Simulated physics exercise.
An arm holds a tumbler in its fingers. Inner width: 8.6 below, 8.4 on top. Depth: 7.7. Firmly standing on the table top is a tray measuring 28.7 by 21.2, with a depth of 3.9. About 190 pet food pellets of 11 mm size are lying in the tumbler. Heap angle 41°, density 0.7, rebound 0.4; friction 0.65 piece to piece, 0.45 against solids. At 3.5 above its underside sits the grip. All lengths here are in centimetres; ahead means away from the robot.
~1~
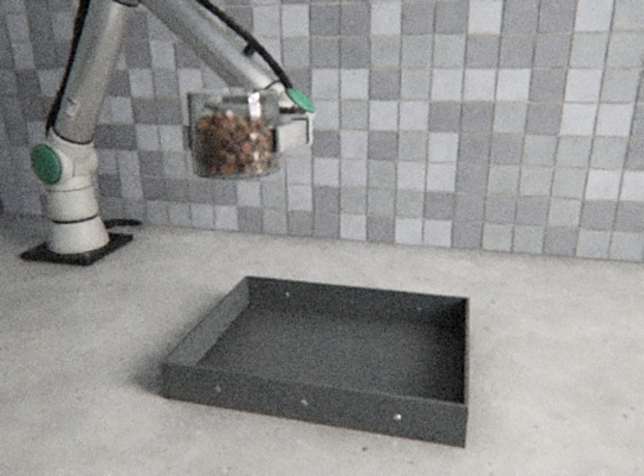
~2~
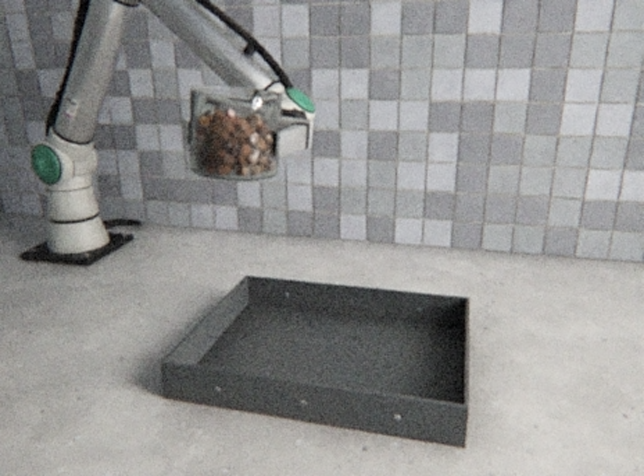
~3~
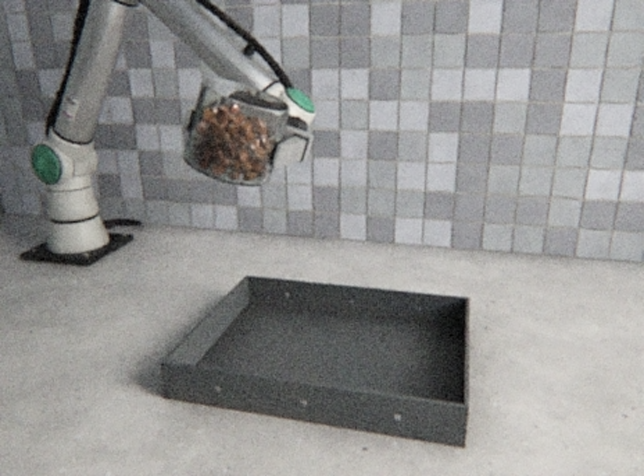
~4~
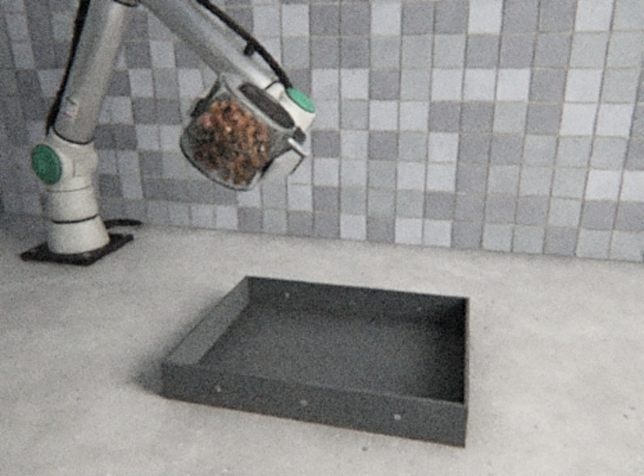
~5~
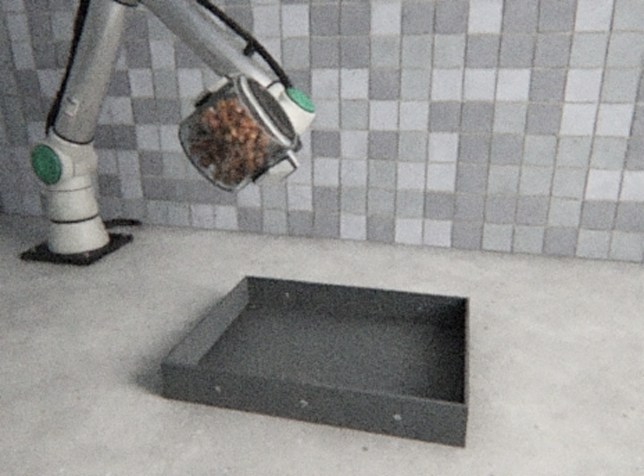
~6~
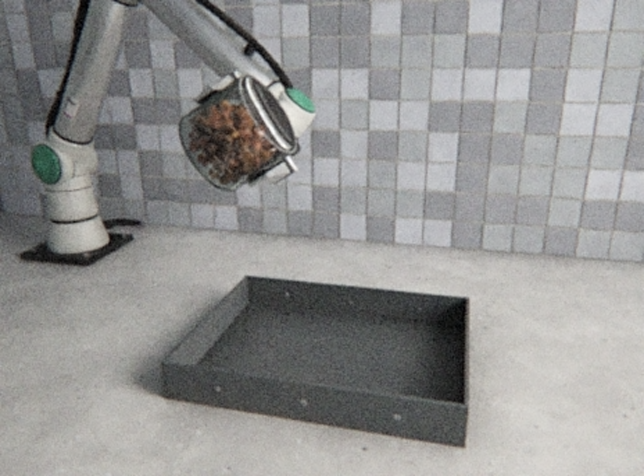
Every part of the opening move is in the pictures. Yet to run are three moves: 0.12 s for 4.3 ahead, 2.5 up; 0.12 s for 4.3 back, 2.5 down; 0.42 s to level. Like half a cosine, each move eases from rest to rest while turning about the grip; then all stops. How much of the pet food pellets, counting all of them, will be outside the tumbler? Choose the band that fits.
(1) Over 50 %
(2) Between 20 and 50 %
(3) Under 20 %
Between 20 and 50 %.
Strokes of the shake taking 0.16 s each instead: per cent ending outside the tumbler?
Roughly 5 percent then.
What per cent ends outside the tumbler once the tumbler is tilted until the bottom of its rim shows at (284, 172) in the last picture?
The share is about 80 percent.
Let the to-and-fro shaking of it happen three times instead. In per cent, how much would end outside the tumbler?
Near 55 per cent.
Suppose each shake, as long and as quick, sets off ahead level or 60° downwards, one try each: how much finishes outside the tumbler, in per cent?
Roughly 15 per cent, then 0 per cent.
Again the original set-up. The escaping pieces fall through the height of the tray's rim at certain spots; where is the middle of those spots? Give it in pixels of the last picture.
About at (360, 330).
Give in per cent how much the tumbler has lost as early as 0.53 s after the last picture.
About 30 in a hundred parts are out.
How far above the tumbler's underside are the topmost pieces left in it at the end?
Around 7.0 centimetres above the underside.
Then, 0.26 s later, tilted 58° forward, highest piece 26 above the table; 137 in the tumbler, 49 in flight or on a rim.
Then, 0.53 s later, tilted 13° forward, highest piece 29 above the table; 132 in the tumbler, 54 in the tray.
Then, 0.86 s later, level, highest piece 29 above the table; 132 in the tumbler, 54 in the tray.
Then, 1.91 s later, level, highest piece 29 above the table; 132 in the tumbler, 54 in the tray.
At rest, 132 in the tumbler, 54 in the tray. That is 29 % outside the tumbler.
